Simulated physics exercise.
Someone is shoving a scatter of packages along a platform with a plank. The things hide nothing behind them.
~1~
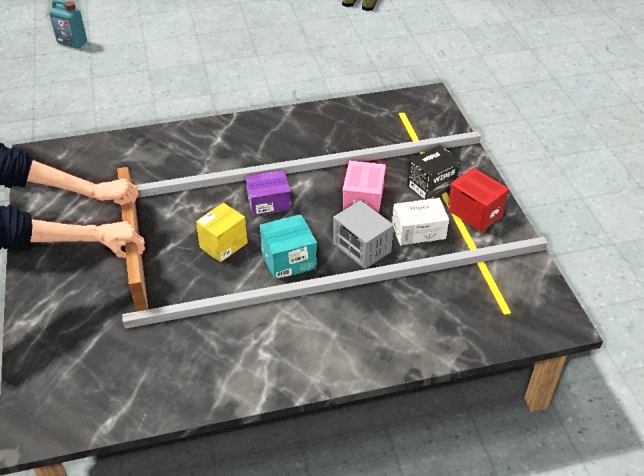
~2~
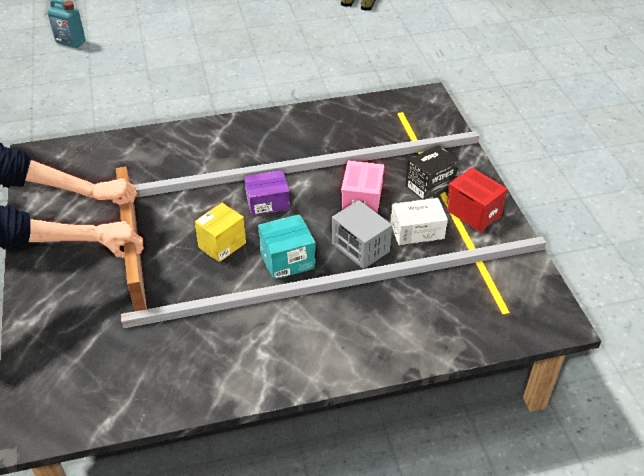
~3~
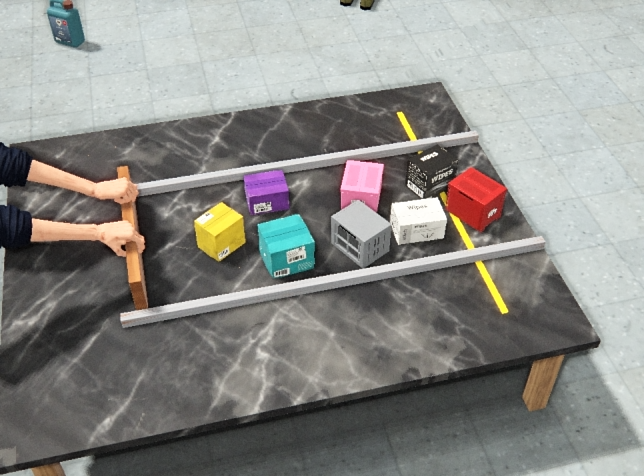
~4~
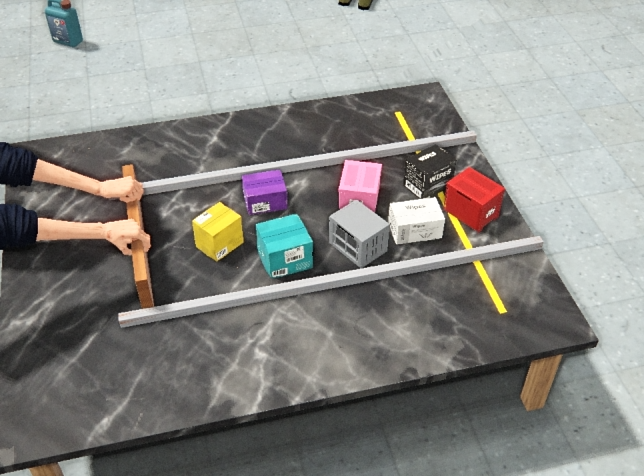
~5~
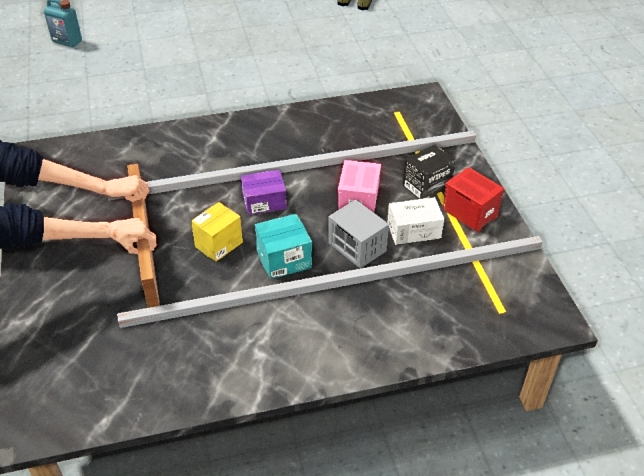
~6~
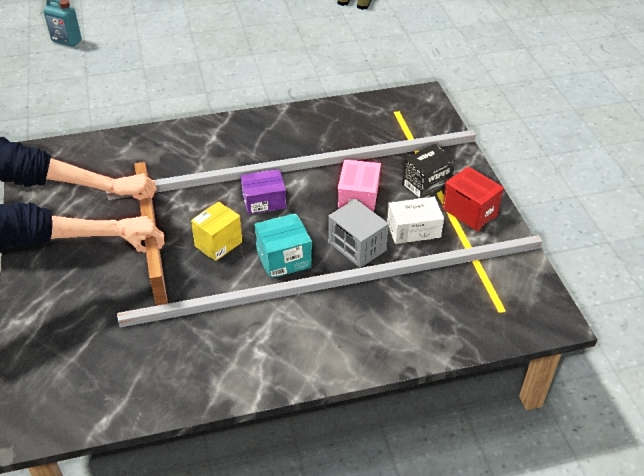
Two hands slide a wooden plank slightly right behind scattered colourful boxes on a dark table.
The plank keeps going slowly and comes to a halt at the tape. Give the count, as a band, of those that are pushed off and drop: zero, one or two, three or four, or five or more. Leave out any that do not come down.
Well, the ones that get knocked off number between three and four.
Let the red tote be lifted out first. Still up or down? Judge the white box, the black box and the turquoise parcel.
I'd say the white box heads down, the black box heads down and the turquoise parcel stays up there.
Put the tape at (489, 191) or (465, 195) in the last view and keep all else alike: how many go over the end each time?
Taking the two tries in order, the numbers are 8 and 5.
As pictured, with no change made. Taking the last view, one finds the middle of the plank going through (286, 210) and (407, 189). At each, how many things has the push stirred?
Up to then 4, and up to the other point 8.
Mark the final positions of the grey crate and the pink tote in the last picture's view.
First (517, 205), then (490, 169).
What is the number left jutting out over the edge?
The total here is 2.
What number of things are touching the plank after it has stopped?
That would be 3 of them.
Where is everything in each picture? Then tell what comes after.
The first picture shows red tote (477, 201); black box (433, 174); white box (420, 222); plank (132, 238); tape (448, 200).
The second picture shows black box (432, 173); grey crate (361, 234).
The third picture shows white box (418, 221); turquoise parcel (286, 246).
The fourth picture shows red tote (473, 200); yellow parcel (218, 232).
The fifth picture shows black box (429, 173); plank (143, 234).
The sixth picture shows red tote (472, 199); black box (428, 172); white box (415, 220); plank (151, 232); tape (443, 199).
Soon after, none off yet; red tote at rest near (472, 199); black box at rest near (428, 172); white box at rest near (415, 220).
Then, none off yet; red tote at rest near (473, 199); black box at rest near (428, 172); white box moved a little near (429, 217).
Further on, none off yet; red tote tipped well over near (540, 199); black box moved about its own width near (480, 163); white box moved well along near (500, 205).
At rest, the number that fall off is three or four; fallen, white box, black box and red tote.
